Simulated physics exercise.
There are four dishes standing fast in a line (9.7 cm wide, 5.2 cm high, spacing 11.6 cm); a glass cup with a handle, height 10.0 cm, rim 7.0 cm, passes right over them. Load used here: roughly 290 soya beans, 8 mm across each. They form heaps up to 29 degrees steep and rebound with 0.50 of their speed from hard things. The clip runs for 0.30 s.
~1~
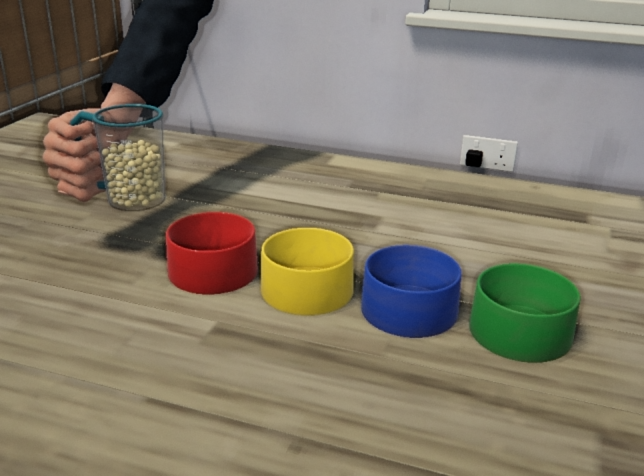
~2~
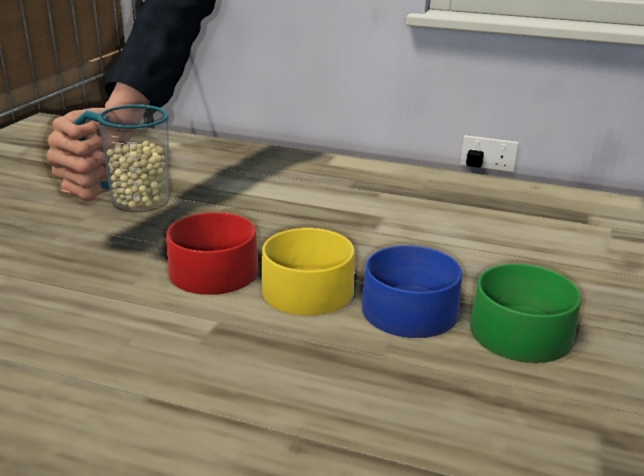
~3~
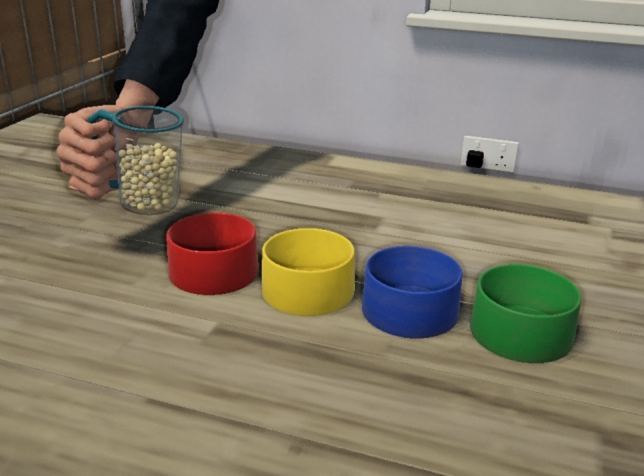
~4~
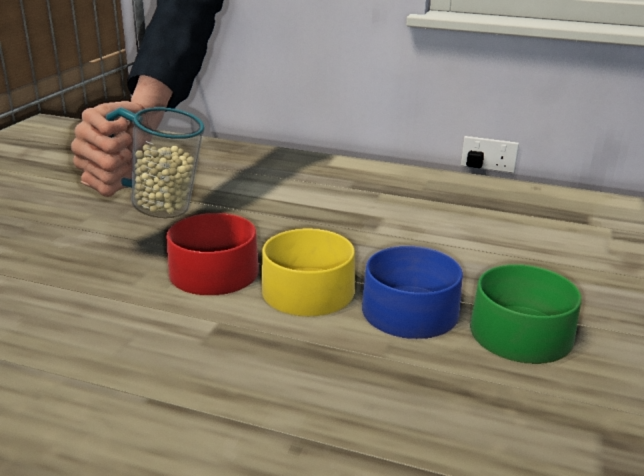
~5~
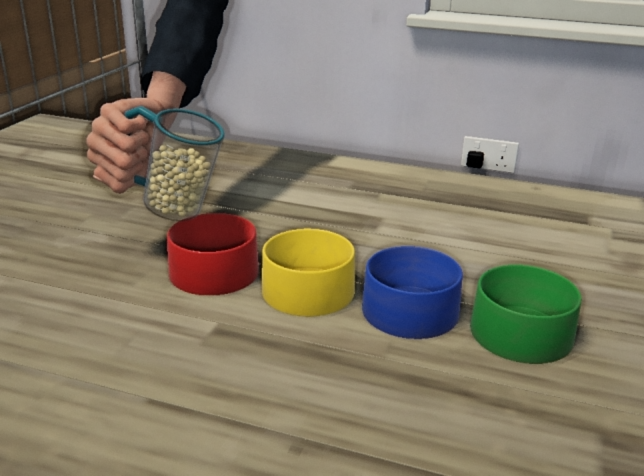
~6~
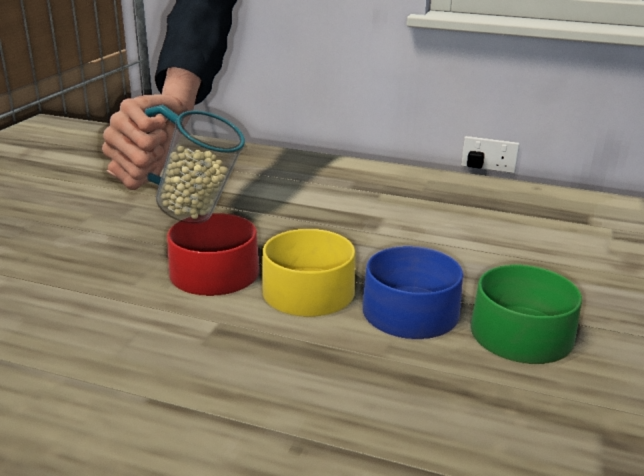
Hand moving a clear cup of pale beans rightward and gradually tilting it above a row of red, yellow, blue and green dishes.
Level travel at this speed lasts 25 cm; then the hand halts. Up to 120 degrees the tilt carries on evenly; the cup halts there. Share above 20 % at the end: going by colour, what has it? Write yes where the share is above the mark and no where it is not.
Red: No, blue: Yes, green: No, yellow: No, counter: No.
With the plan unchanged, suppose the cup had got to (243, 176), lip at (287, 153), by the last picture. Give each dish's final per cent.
Red 0; blue 100; green 0; yellow 0.
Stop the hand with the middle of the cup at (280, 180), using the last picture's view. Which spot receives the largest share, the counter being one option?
The largest share goes to yellow.
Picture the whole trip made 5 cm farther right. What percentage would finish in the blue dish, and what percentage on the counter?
Blue: 90, counter: 10.
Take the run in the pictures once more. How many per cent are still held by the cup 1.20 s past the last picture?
Roughly 15 per cent of the load.
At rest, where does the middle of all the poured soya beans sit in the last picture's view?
Roughly (413, 294).
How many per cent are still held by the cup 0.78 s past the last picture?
Some 90 per cent of the load.
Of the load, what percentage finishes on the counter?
About 0 per cent.
Then, 0.47 s after the last picture, tilt 69 degrees; cup holds 100 %.
Then, 0.78 s after the last picture, tilt 100 degrees; cup holds 90 %, blue 10 %.
Then, 1.20 s after the last picture, tilt 120 degrees; cup holds 15 %, blue 85 %.
In the end, red 0 %, blue 100 %, green 0 %, yellow 0 %, counter 0 %.
